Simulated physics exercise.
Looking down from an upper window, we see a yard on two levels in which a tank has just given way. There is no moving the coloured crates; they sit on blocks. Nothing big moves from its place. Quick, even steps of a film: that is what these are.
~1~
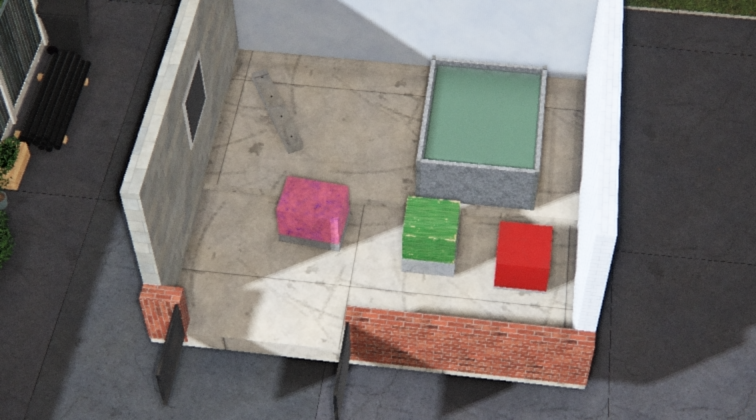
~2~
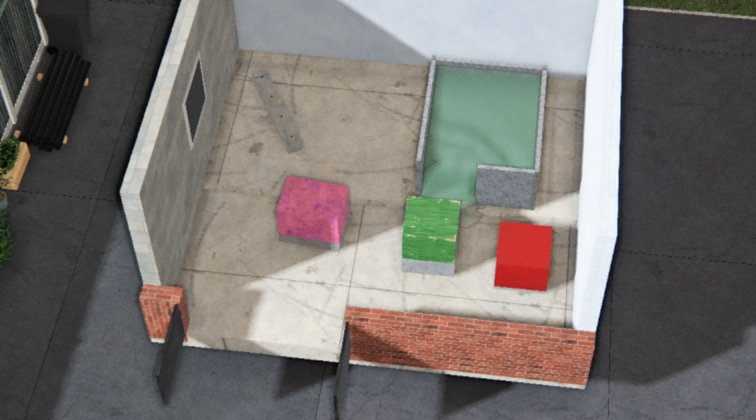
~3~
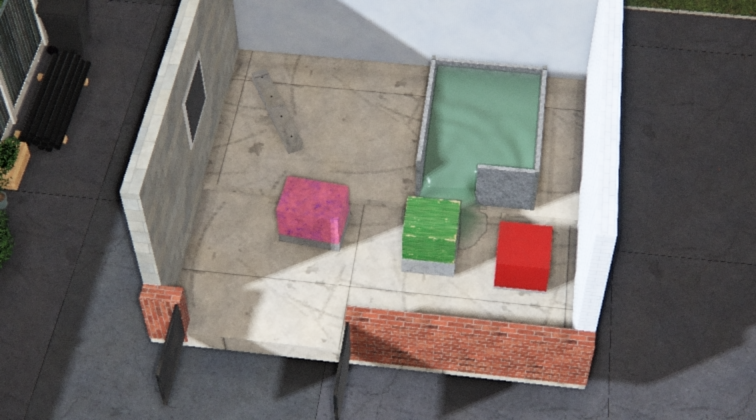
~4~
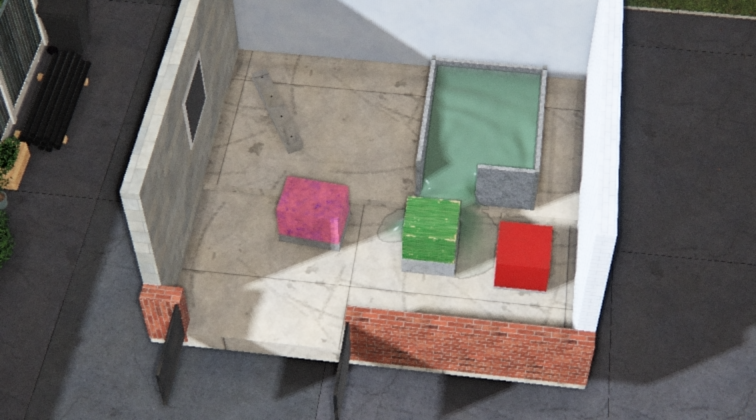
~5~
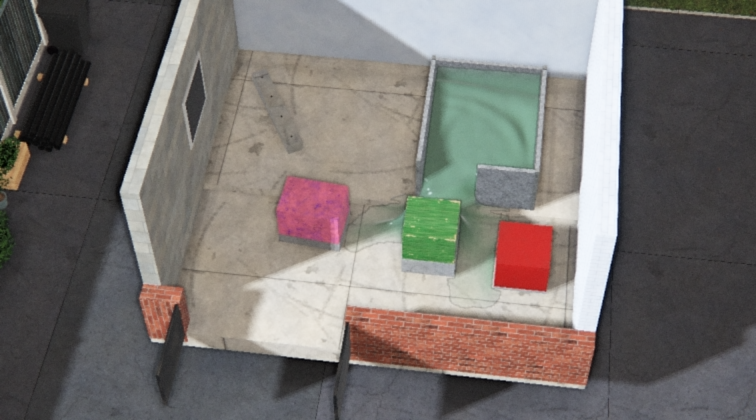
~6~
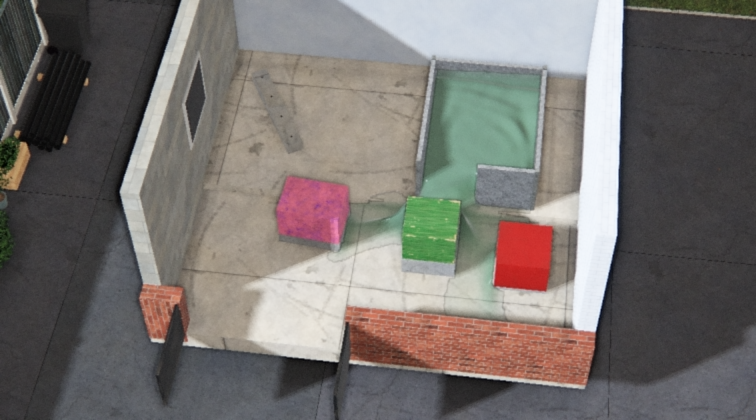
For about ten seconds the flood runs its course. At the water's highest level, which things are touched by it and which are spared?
The green crate gets caught by the water; the pink crate gets caught by the water; the red crate gets caught by the water.
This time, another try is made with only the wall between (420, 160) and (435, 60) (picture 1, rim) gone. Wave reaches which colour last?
The red one.
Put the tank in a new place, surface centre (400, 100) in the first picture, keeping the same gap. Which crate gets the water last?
Red-painted one.
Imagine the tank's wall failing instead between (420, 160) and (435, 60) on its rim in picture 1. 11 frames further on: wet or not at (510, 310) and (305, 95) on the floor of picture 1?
Waterless, submerged.
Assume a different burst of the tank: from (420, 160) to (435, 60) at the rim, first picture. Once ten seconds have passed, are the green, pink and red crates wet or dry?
Result: Green crate is not reached; pink crate is swamped; red crate is swamped.
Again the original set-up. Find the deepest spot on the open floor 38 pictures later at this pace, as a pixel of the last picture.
It should be deepest at about (433, 227).
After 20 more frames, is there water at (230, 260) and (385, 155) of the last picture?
In order: Submerged and waterless.
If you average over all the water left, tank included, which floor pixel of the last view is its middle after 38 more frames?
Centre of the water: Near (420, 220).
A moment on, water covers 30 % of the floor; the green crate water round its plinth, the pink crate water round its plinth, the red crate water round its plinth.
Next, water covers 50 % of the floor; the green crate water round its plinth, the pink crate water round its plinth, the red crate water round its plinth.
Then, water covers 70 % of the floor; the green crate water round its plinth, the pink crate water round its plinth, the red crate water round its plinth.
Later, water covers 75 % of the floor; the green crate water round its plinth, the pink crate water round its plinth, the red crate water round its plinth.
In the end, water covers 85 % of the floor; the green crate was topped, the pink crate was topped, the red crate was topped.
